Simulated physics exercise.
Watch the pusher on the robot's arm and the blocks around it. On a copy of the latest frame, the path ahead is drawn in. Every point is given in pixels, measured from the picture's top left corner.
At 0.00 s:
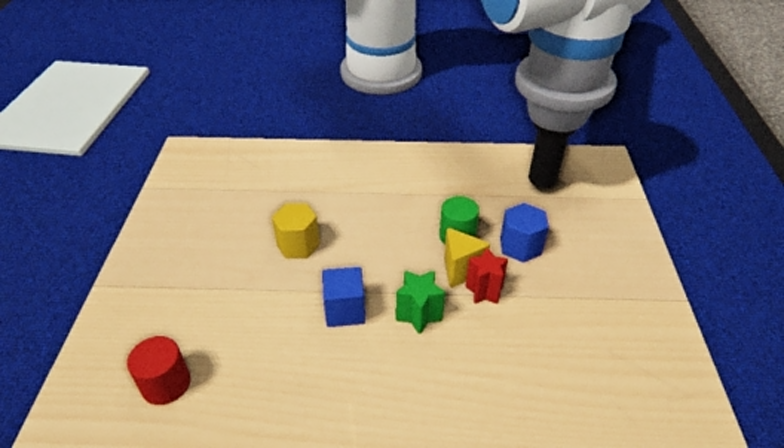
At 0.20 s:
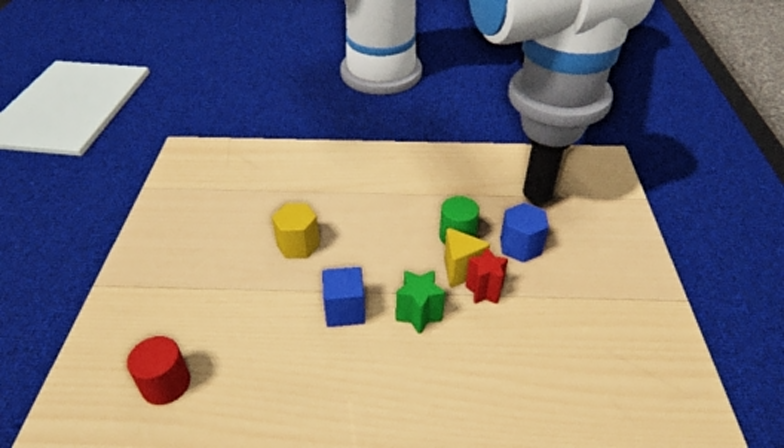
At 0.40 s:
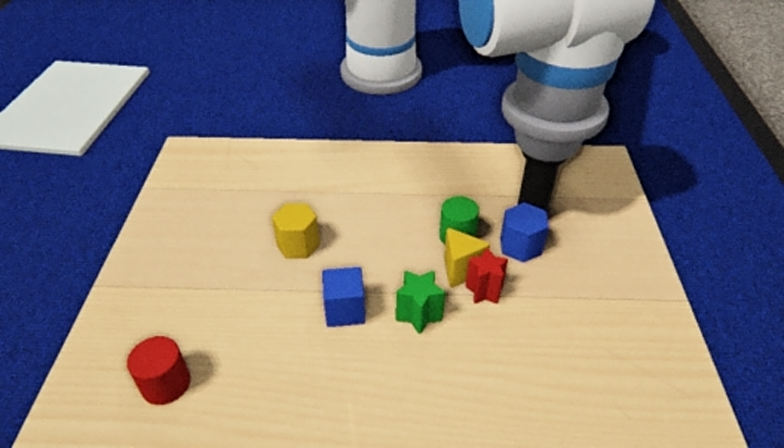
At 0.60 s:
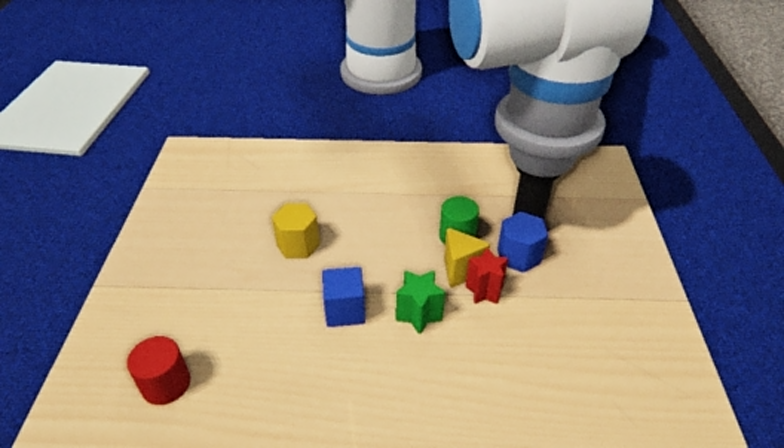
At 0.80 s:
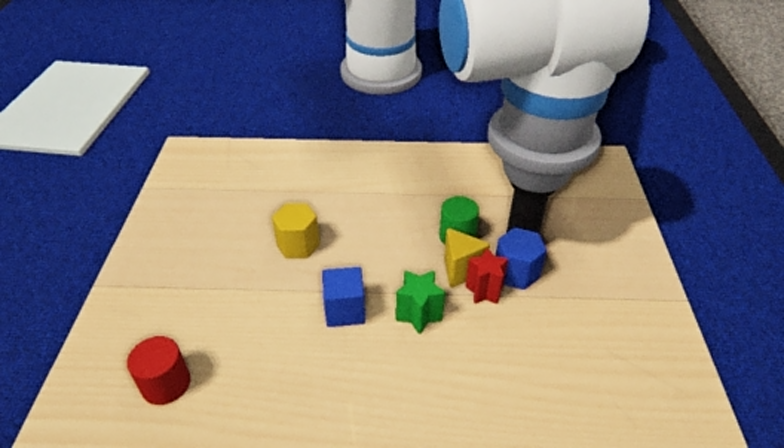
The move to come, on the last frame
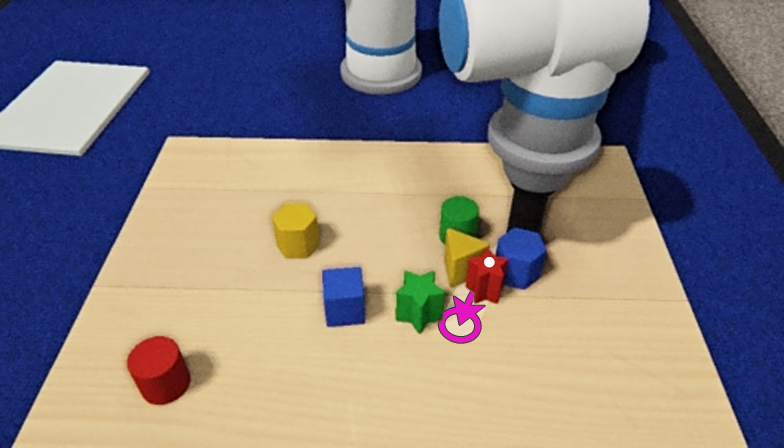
A robot arm lowered its black pusher toward the blue hexagonal block and nudged it down the wooden board, close beside the red star, while the other colored blocks stayed where they were.
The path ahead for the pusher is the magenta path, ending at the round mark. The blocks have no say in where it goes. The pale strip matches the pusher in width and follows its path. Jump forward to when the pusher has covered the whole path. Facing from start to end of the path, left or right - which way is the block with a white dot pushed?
Shifts left.
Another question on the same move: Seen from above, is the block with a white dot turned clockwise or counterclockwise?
From the top, the block rotates clockwise.
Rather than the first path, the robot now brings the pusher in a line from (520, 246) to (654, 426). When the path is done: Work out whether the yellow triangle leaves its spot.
By then it is still where it was.
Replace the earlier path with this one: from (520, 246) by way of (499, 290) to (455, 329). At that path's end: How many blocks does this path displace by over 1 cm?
At least three of them.
The line goes from (520, 246) via (483, 279), ending at (460, 325); the dot is on the red star-shaped block.
On the path given first. One third of the way, pusher at (495, 258); yellow triangle at (461, 244); red star-shaped block at (482, 273), turned 40° clockwise; blue hexagonal block at (518, 265), turned 45° anticlockwise.
Two thirds of the way, pusher at (475, 284); yellow triangle at (448, 252), turned 75° clockwise; red star-shaped block at (476, 289), turned 45° clockwise; blue hexagonal block at (521, 273), turned 70° anticlockwise.
At the end, pusher at (461, 316); green star-shaped block unmoved; green circle unmoved; yellow triangle at (447, 252), turned 80° clockwise; red star-shaped block at (463, 324), turned 40° clockwise; blue hexagonal block at (521, 273), turned 70° anticlockwise.
